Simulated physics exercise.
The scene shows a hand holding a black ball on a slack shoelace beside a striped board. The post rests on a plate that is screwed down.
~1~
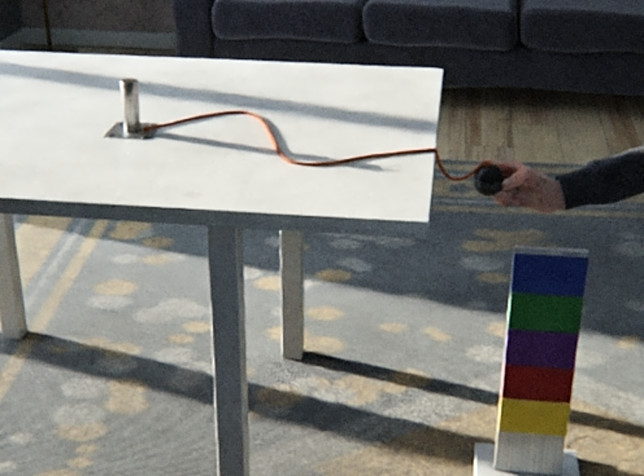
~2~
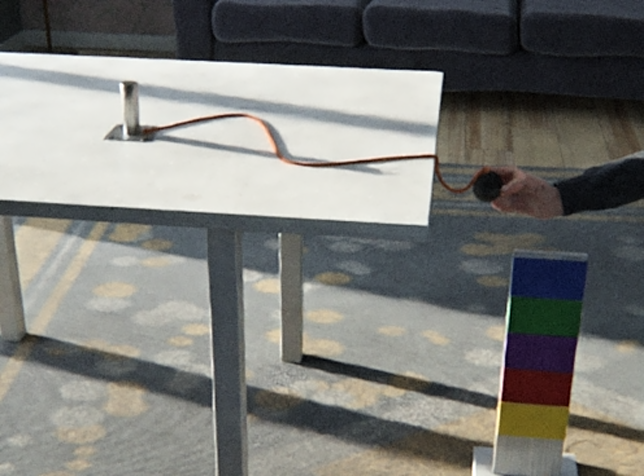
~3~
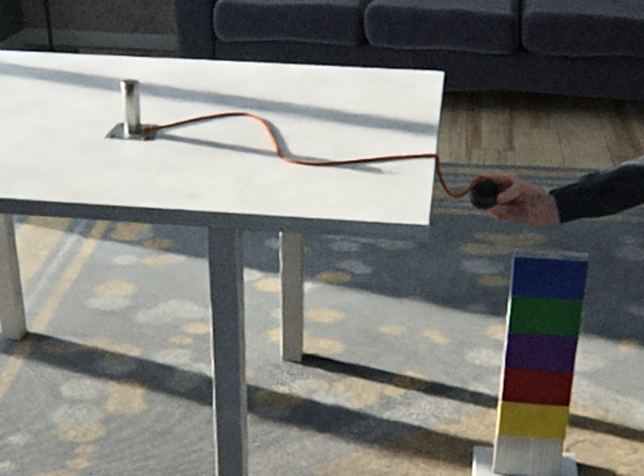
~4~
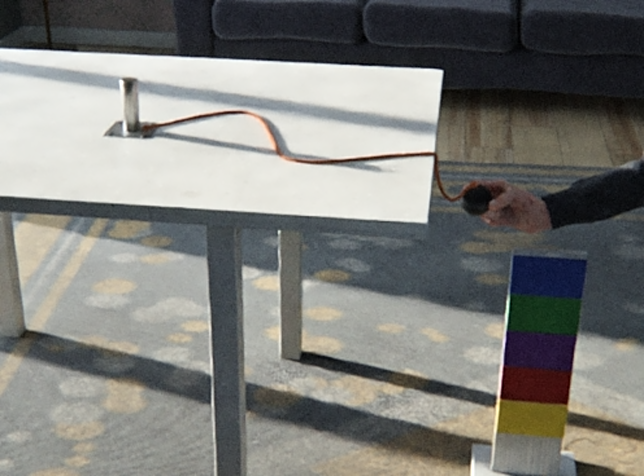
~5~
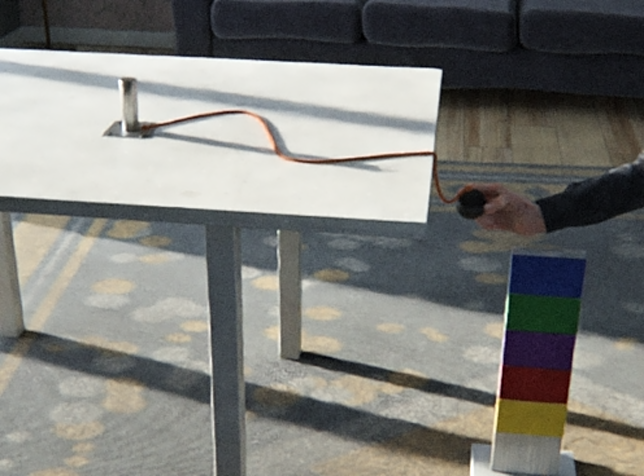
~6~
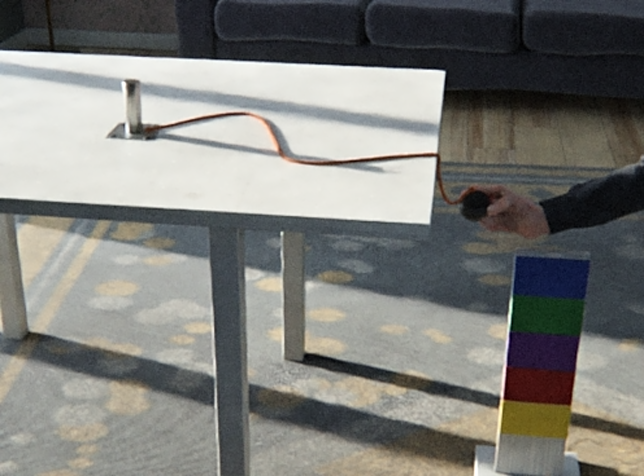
A hand holding a black ball on a slack orange-brown cord moves slightly left and down beside a white table, above a board striped blue, green, purple, red and yellow. The ball draws a little nearer the table's edge, then stays nearly still, while the cord remains curved across the tabletop from a short metallic post.
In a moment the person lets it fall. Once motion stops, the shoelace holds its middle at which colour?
At purple.
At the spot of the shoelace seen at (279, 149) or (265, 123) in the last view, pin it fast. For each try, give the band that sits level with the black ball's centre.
First try blue, second try green.
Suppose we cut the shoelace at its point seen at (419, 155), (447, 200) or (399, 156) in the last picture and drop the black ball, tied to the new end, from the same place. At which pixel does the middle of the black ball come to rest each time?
The three tries give approximately (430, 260), (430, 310) and (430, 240).
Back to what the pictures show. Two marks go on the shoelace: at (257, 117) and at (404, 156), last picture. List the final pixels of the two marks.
You'll find the first mark at (276, 136) and the second mark at (435, 222).
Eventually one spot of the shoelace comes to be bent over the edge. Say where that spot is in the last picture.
It's the point at about (324, 163).
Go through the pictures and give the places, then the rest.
Black ball (489, 180); blue (549, 277); green (545, 314); purple (541, 350); red (538, 384); yellow (534, 418), in the first picture.
Black ball (488, 186); shoelace through (182, 123) (255, 118) (275, 148) (336, 164) (422, 156), in the second picture.
Black ball (484, 194), in the third picture.
Black ball (476, 200); shoelace through (182, 120) (255, 115) (275, 145) (335, 161) (421, 154), in the fourth picture.
Black ball (471, 204), in the fifth picture.
Black ball (474, 205); shoelace through (185, 122) (257, 117) (278, 147) (338, 162) (424, 155), in the sixth picture.
A little later, ball near (418, 314); level with green.
Next, ball near (430, 334); level with purple.
When it is over, ball near (429, 336); level with purple. Its centre hangs level with the purple band.
